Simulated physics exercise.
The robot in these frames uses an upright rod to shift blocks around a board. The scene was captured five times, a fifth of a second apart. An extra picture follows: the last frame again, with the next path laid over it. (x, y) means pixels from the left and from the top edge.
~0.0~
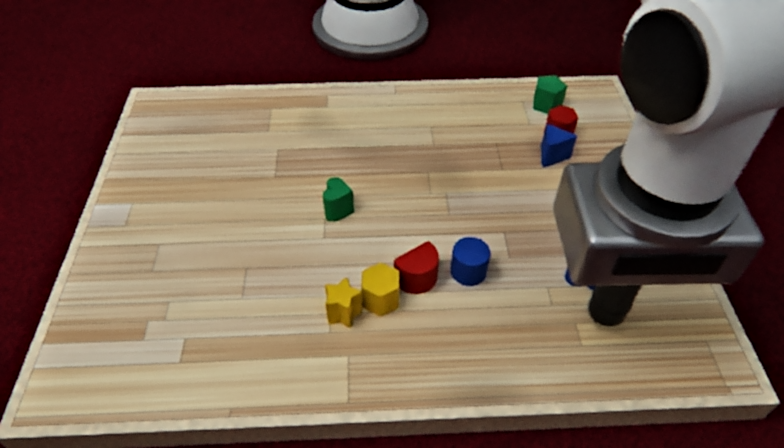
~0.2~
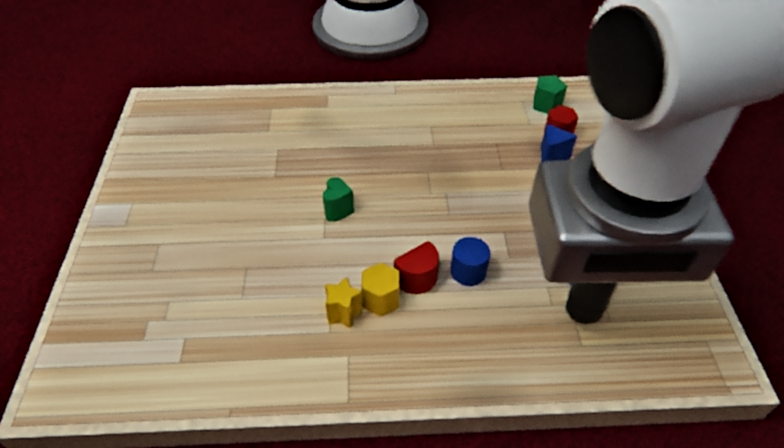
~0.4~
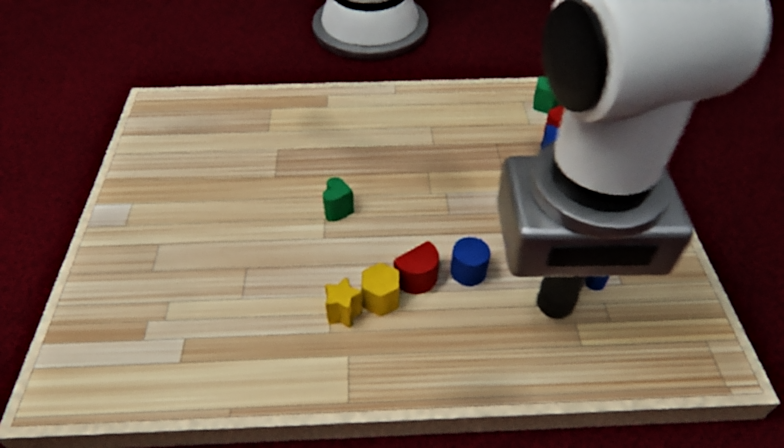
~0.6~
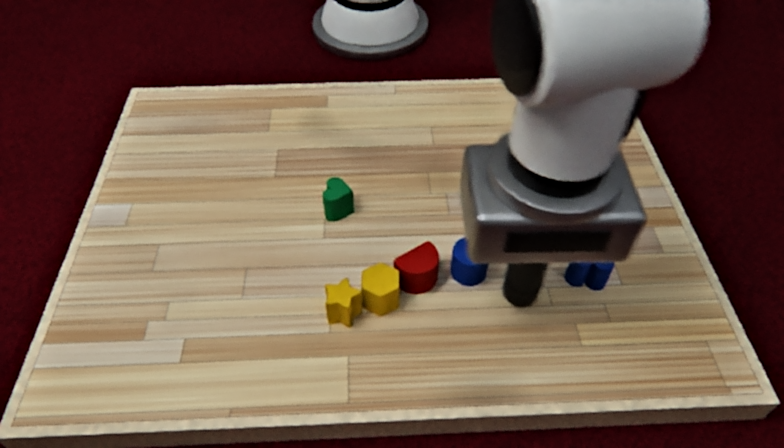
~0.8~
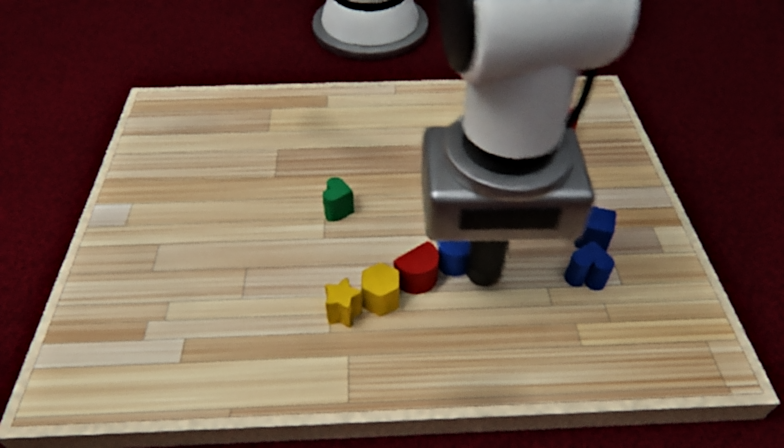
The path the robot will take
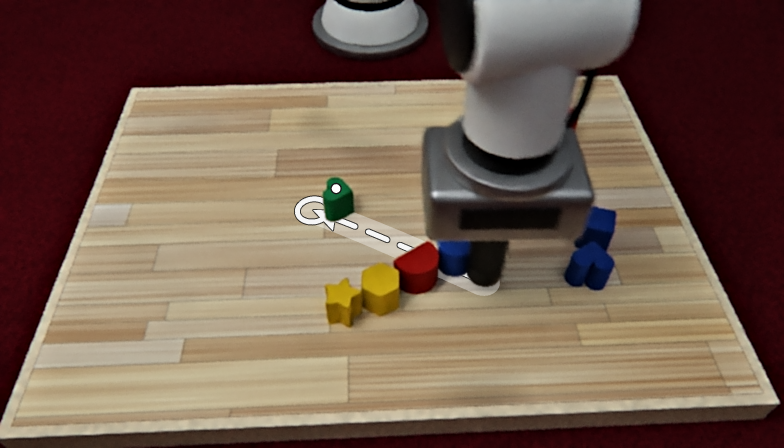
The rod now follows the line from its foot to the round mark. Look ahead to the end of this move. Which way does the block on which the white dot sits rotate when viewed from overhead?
From overhead, clockwise.
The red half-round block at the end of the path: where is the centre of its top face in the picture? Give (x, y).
Its top centre lands on (394, 254).
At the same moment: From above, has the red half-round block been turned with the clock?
Short answer: No.
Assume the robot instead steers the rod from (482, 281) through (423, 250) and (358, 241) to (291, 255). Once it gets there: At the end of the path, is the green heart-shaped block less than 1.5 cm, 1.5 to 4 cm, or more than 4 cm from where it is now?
Its final spot will lie within 1.5 cm of the current one.
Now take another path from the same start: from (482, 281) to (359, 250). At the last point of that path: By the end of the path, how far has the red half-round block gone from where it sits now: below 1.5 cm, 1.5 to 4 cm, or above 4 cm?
Travels over 4 cm.
Path on the board, straight from (482, 281) to (313, 210); the dot is on the green heart-shaped block.
The first path, step by step. One third of the way, rod (423, 247); yellow hexagonal block (375, 285); red half-round block (400, 255), turned 50° anticlockwise; blue circle (411, 208).
Two thirds of the way, rod (365, 223); yellow hexagonal block (375, 285); red half-round block (394, 254), turned 65° anticlockwise; blue circle (397, 194).
At the end, rod (312, 202); green heart-shaped block (308, 169), turned 35° clockwise; yellow hexagonal block (375, 285); red half-round block (394, 254), turned 65° anticlockwise; blue circle (397, 194).
